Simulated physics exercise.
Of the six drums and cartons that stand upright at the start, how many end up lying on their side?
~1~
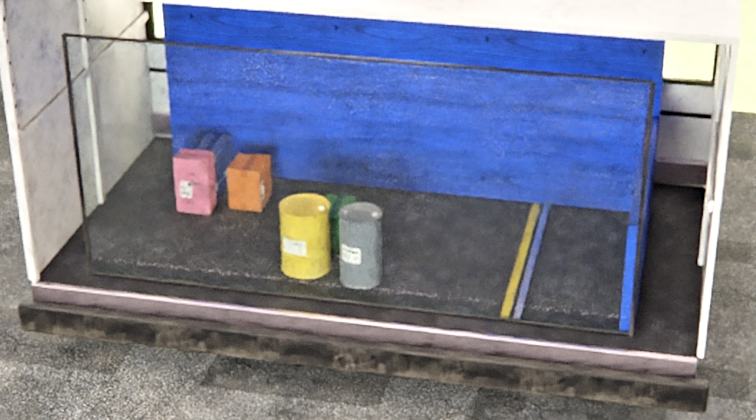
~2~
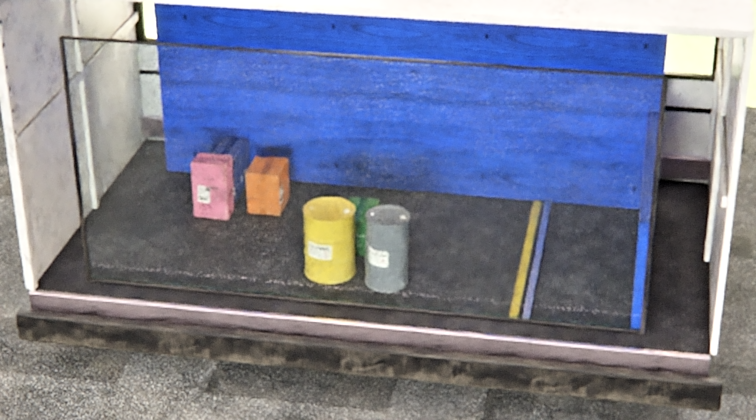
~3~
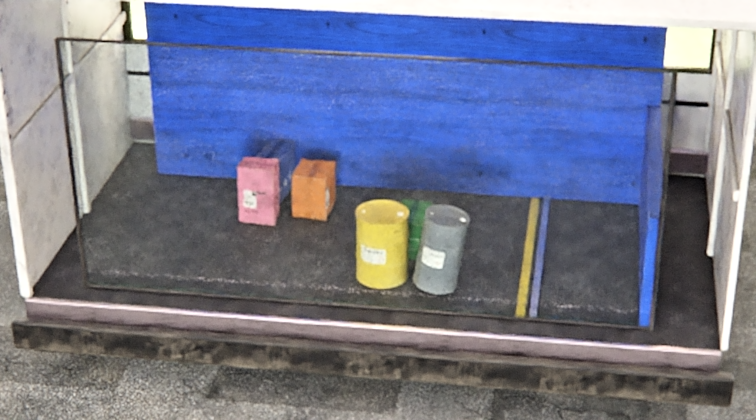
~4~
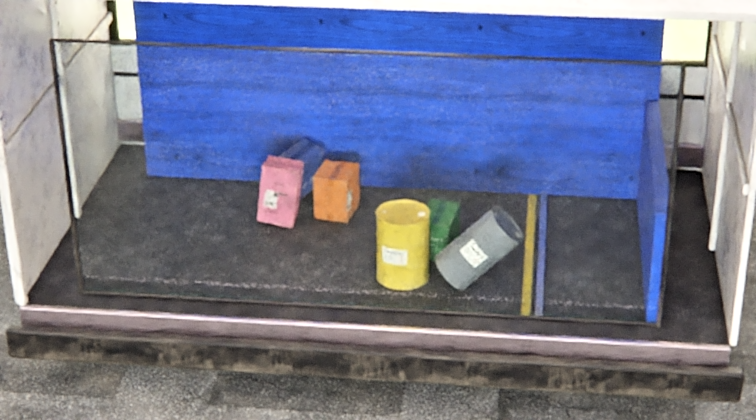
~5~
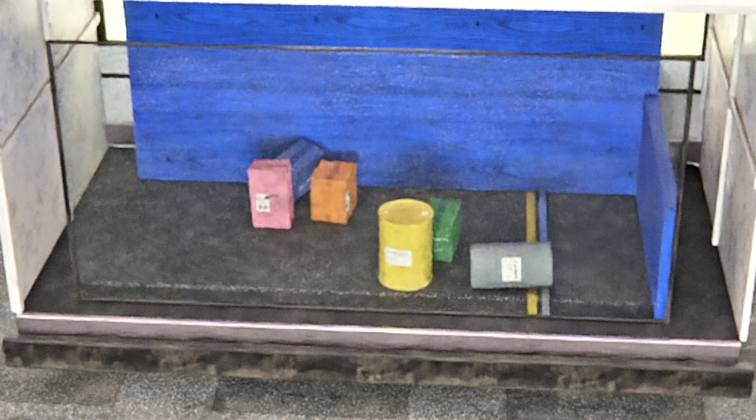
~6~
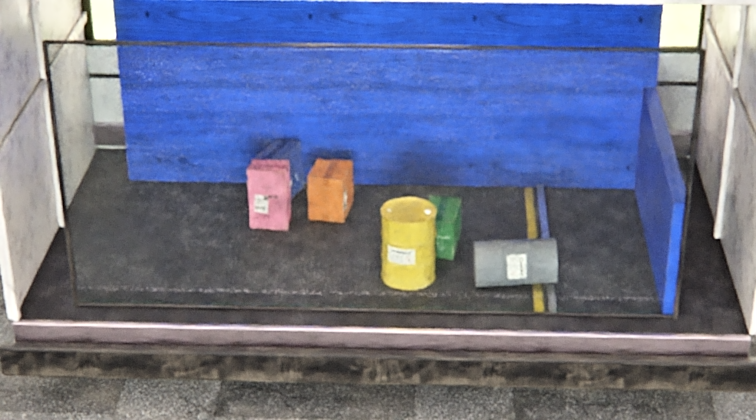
Only one ends up lying on its side, the grey drum. The yellow drum and the four cartons are upright at the end.
